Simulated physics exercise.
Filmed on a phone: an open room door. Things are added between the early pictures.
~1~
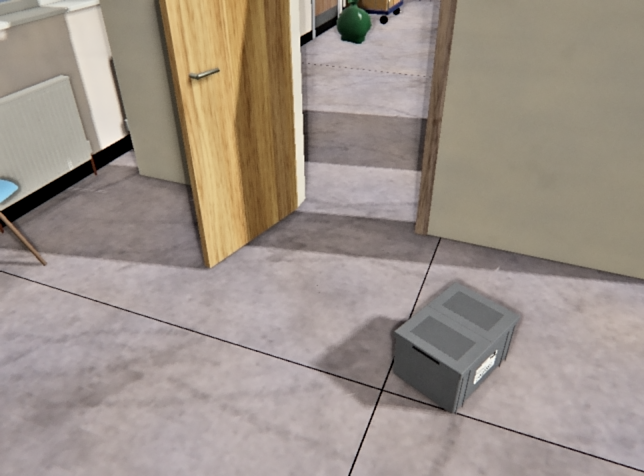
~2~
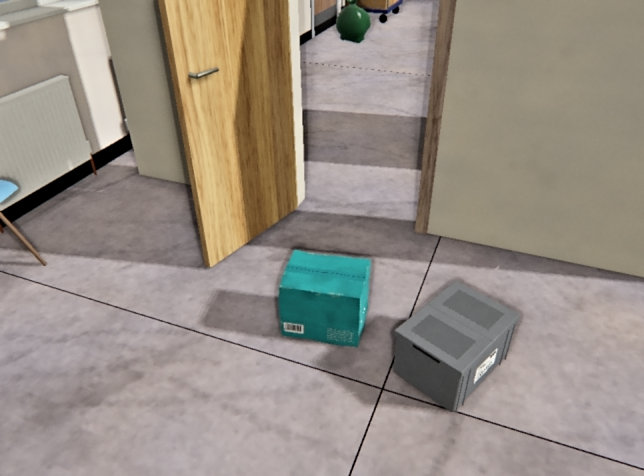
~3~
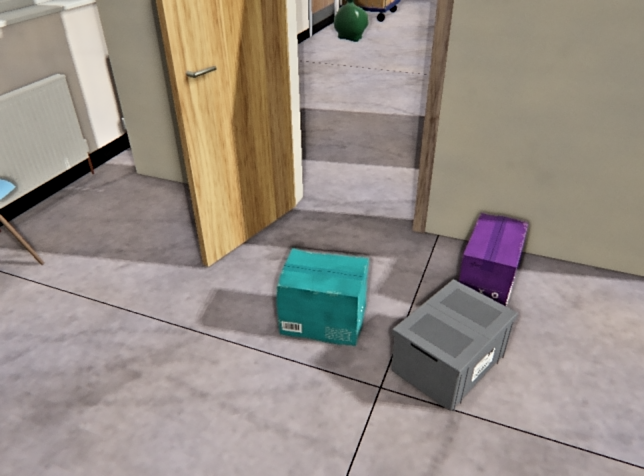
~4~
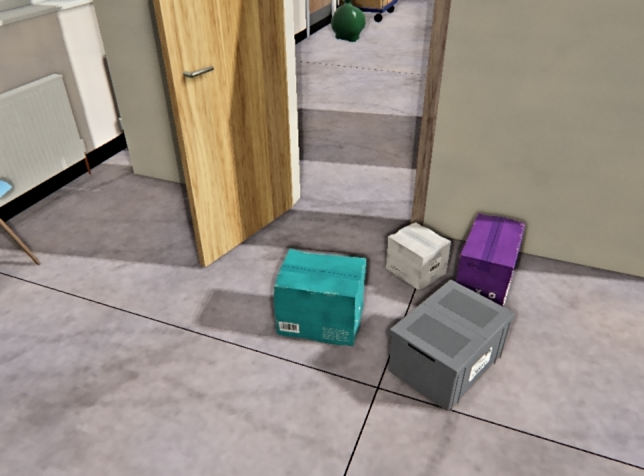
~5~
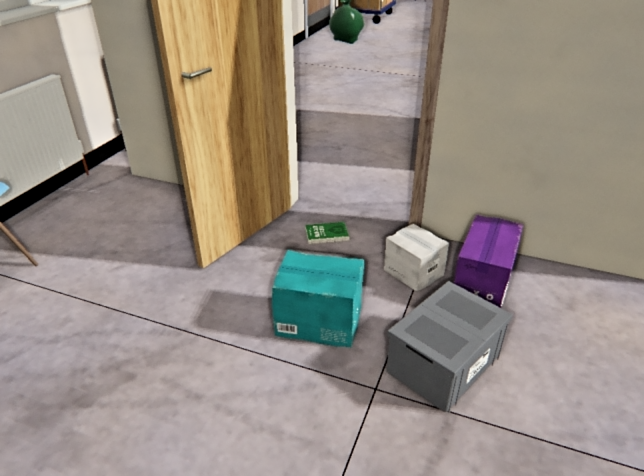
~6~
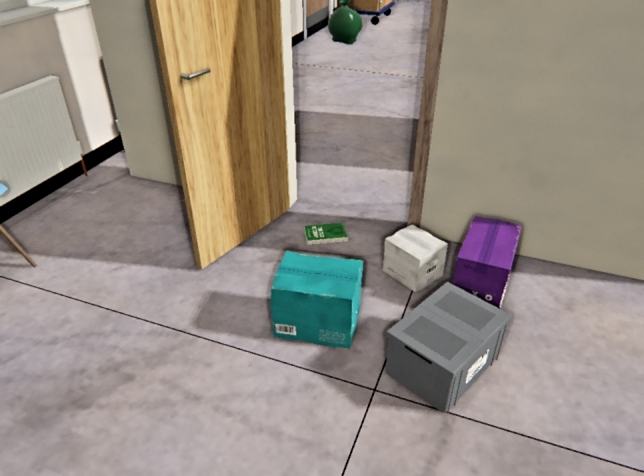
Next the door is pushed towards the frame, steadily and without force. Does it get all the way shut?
It shuts.
Then, 1.20 s past the last view, door at 79°.
Then, 2.20 s past the last view, door at 43°; green book displaced a little near (334, 230).
Then, 2.70 s past the last view, door at 26°; green book displaced about its own width near (347, 223).
Then, 3.20 s past the last view, door at 9°; green book displaced about its own width near (357, 214).
Finally, door at 0°; moved from the start, green book; the other 4 still in place. Final places as the last picture's camera would see them, green book near (361, 208).
